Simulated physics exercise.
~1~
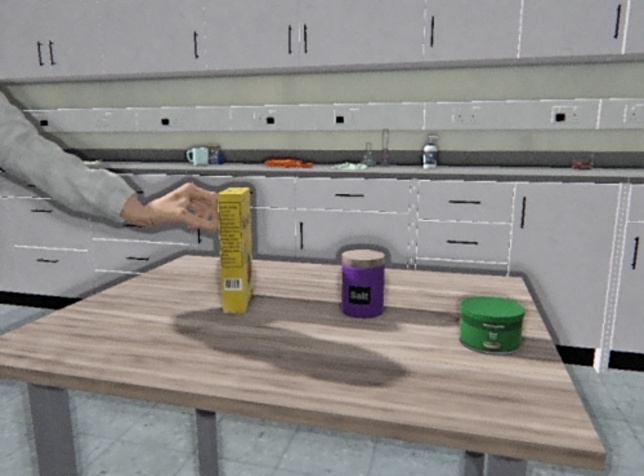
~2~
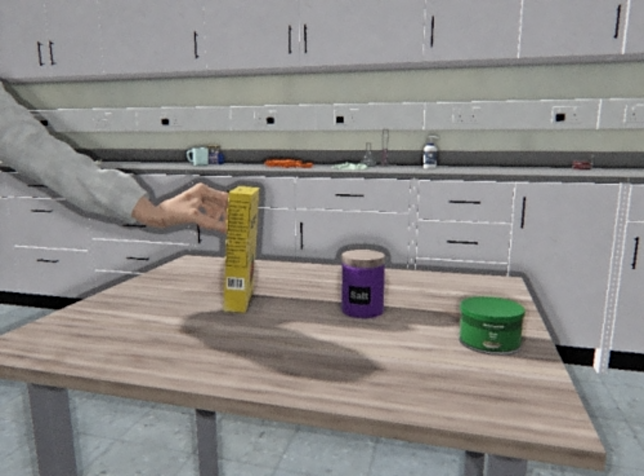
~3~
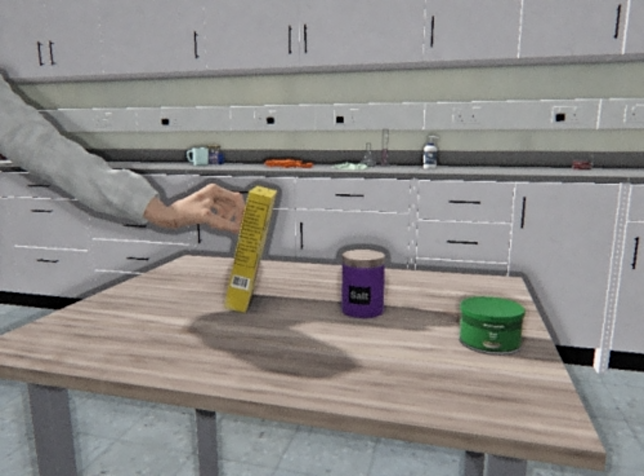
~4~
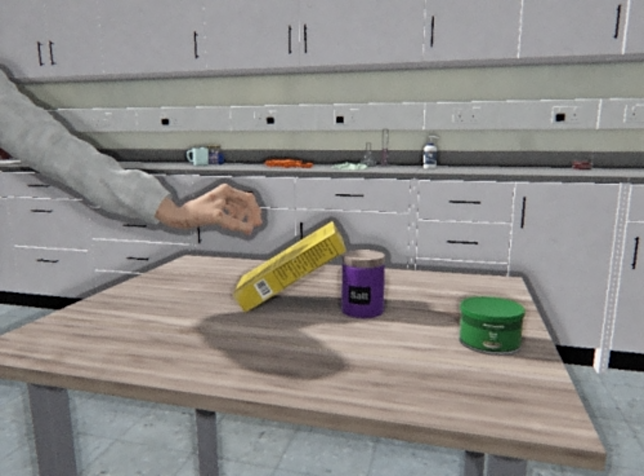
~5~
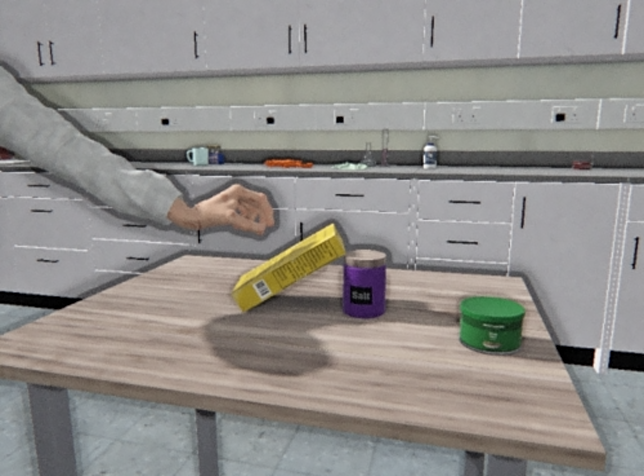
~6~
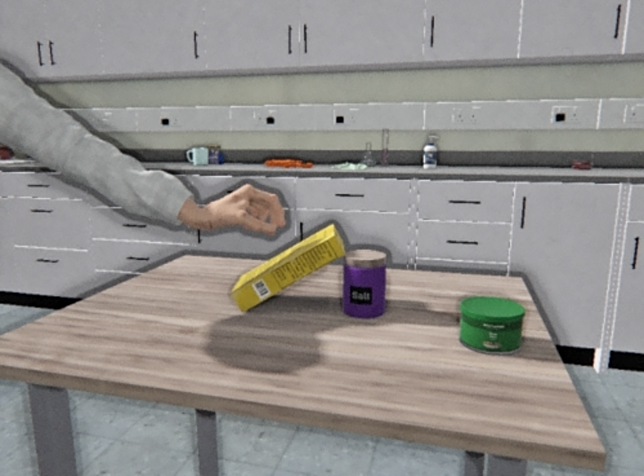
Yellow packet tipping rightward under a hand's push and coming to rest leaning against a purple jar, green tub standing nearby.
